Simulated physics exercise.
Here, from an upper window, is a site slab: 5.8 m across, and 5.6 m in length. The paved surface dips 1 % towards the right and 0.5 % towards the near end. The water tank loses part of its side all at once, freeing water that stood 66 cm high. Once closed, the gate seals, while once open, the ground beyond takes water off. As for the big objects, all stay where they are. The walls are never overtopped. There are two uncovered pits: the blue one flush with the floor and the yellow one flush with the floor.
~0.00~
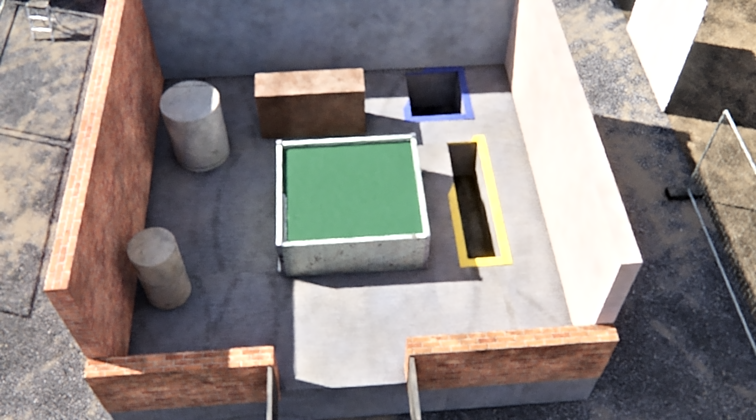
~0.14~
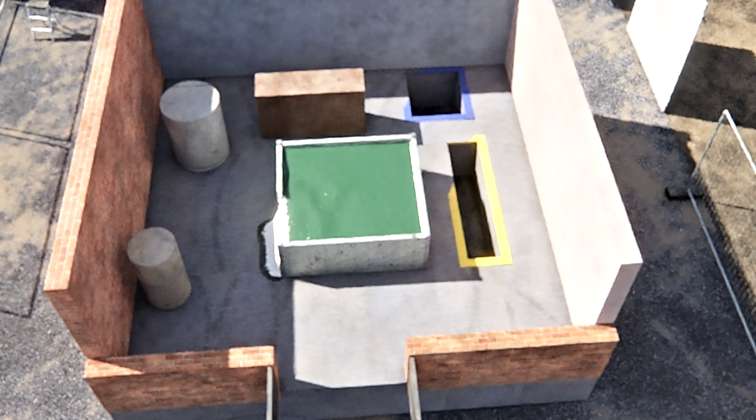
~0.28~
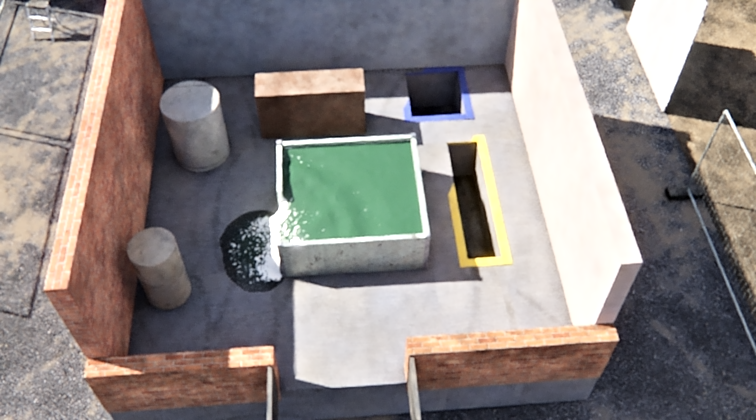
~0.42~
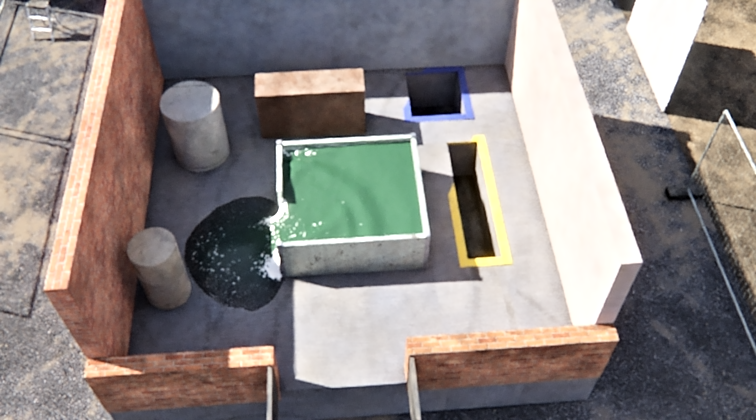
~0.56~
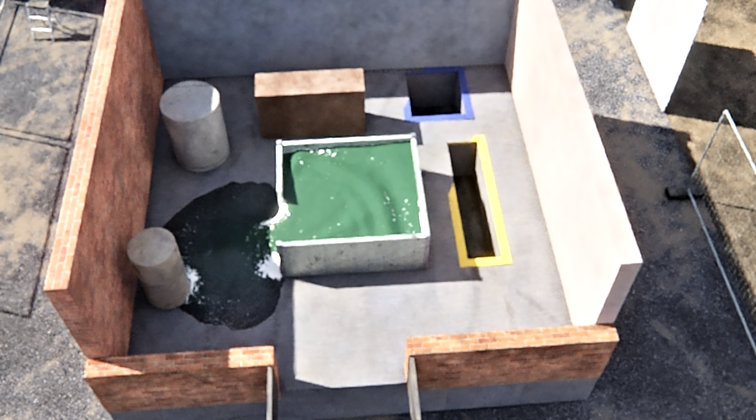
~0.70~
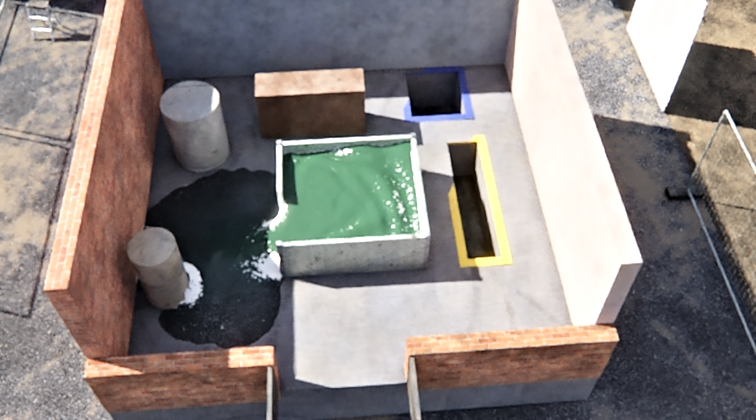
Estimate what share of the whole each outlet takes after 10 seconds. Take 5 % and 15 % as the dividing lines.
Shares: Gate - from 5 to 15 %; blue pit - between 5 and 15 %; yellow pit - between 5 and 15 %.
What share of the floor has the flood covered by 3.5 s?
Around 55 per cent wet.
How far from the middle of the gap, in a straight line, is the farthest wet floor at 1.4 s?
That works out near 3.0 m.
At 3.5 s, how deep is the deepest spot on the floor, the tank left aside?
Depth max: Approx. 25 cm.
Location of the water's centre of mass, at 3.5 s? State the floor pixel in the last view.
I'd say somewhere around (269, 229).
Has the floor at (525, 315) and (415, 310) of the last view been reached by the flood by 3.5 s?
Not yet touched, then awash.
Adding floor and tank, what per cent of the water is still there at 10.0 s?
Roughly 72 percent.
After 1.4 s water covers 25 % of the floor and is deepest (38 cm) near (143, 243); gone so far, the gate 0 %, the blue pit 0 %, the yellow pit 0 %.
After 2.2 s water covers 30 % of the floor and is deepest (34 cm) near (143, 243); gone so far, the gate 0 %, the blue pit 0 %, the yellow pit 0 %.
After 3.5 s water covers 55 % of the floor and is deepest (25 cm) near (127, 370); gone so far, the gate 0 %, the blue pit 0 %, the yellow pit 0 %.
After 6.0 s water covers 85 % of the floor and is deepest (16 cm) near (125, 383); gone so far, the gate 3 %, the blue pit 4 %, the yellow pit 1 %.
After 10.0 s water covers 95 % of the floor and is deepest (10 cm) near (191, 283); gone so far, the gate 7 %, the blue pit 12 %, the yellow pit 9 %.
